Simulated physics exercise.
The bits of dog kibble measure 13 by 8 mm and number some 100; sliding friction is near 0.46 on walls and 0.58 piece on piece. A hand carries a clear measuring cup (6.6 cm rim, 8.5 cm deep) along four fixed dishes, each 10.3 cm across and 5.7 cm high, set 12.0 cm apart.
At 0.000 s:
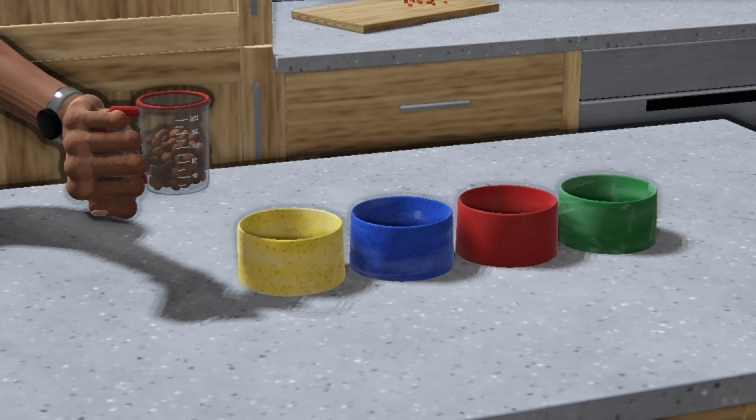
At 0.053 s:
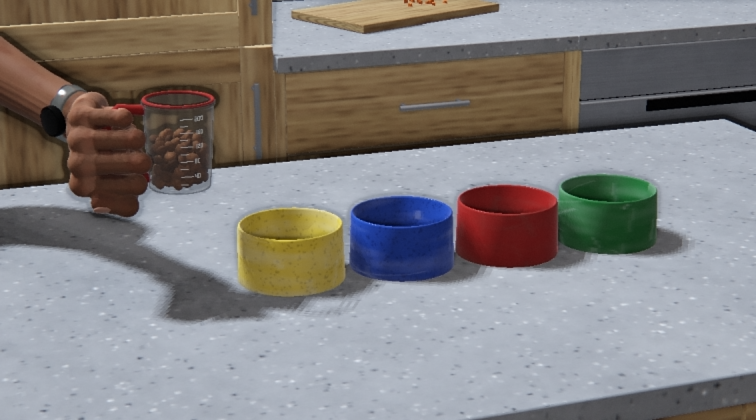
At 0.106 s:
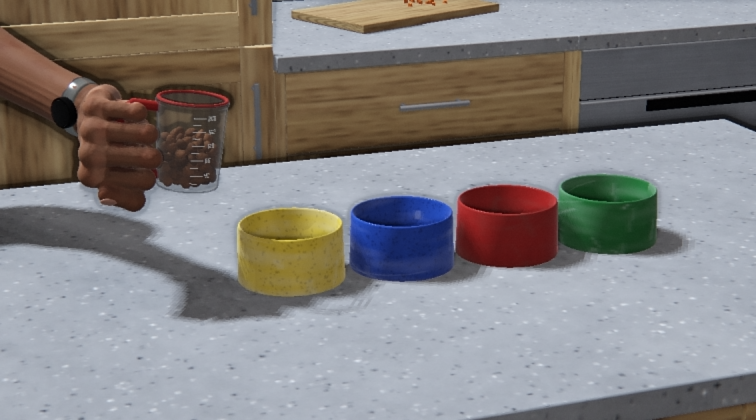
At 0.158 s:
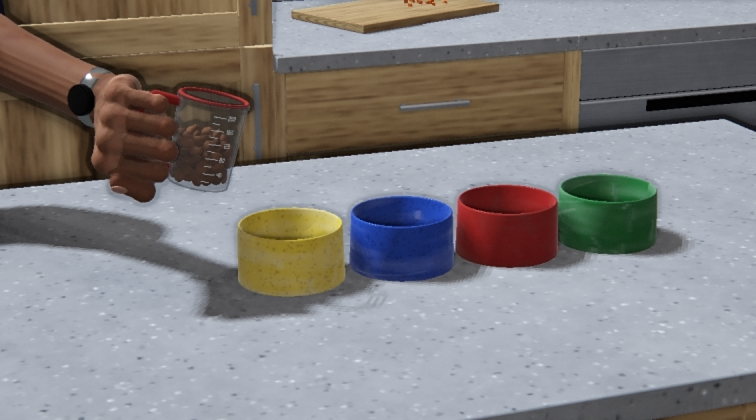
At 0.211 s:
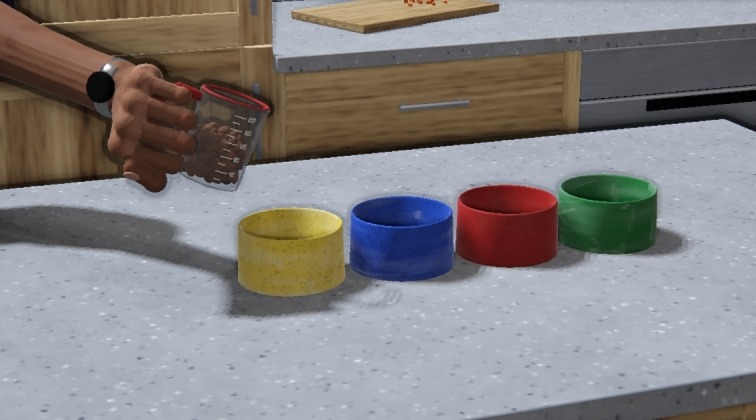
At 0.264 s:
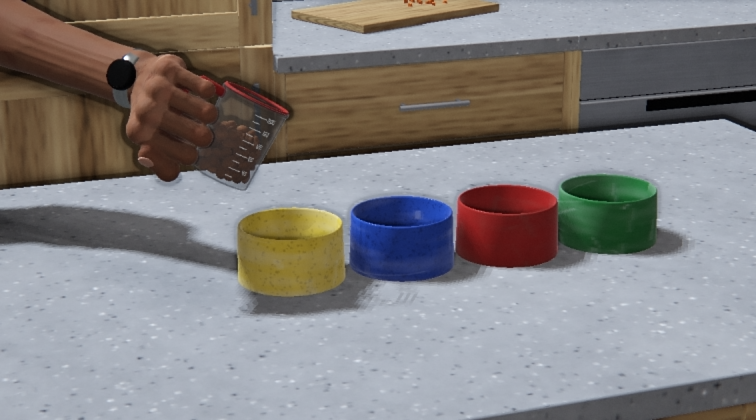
A hand wearing a watch grips a clear, red-rimmed measuring cup of brown kibble at the left of a speckled grey kitchen counter, seen from slightly above by a still camera. Four round dishes, yellow, blue, red and green from left to right, sit in a row before wooden cabinets. The hand shifts the cup slightly rightward while leaning it progressively further right, toward the yellow dish's side.
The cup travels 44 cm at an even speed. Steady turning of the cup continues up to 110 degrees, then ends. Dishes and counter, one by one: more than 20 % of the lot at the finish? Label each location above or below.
Labels - red: Above, blue: Below, green: Above, yellow: Below, counter: Below.
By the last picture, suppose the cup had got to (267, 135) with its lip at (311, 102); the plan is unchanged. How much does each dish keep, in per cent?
Final shares - red 0 %, blue 0 %, green 80 %, yellow 0 %.
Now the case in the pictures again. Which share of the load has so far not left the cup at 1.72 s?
It comes out close to 10 per cent.
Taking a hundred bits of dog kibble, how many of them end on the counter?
I'd put it near 10 per cent.
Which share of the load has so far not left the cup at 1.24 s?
Close to 50 % of the load.
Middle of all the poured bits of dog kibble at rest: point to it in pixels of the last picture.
Roughly (601, 230).
After 0.85 s, tilt 108 degrees; cup holds 95 %.
After 1.24 s, tilt 110 degrees; cup holds 50 %, red 40 %.
After 1.72 s, tilt 110 degrees; cup holds 10 %, red 40 %, green 45 %.
At rest (2.7 s), red 40 %, blue 0 %, green 50 %, yellow 0 %, counter 10 %.
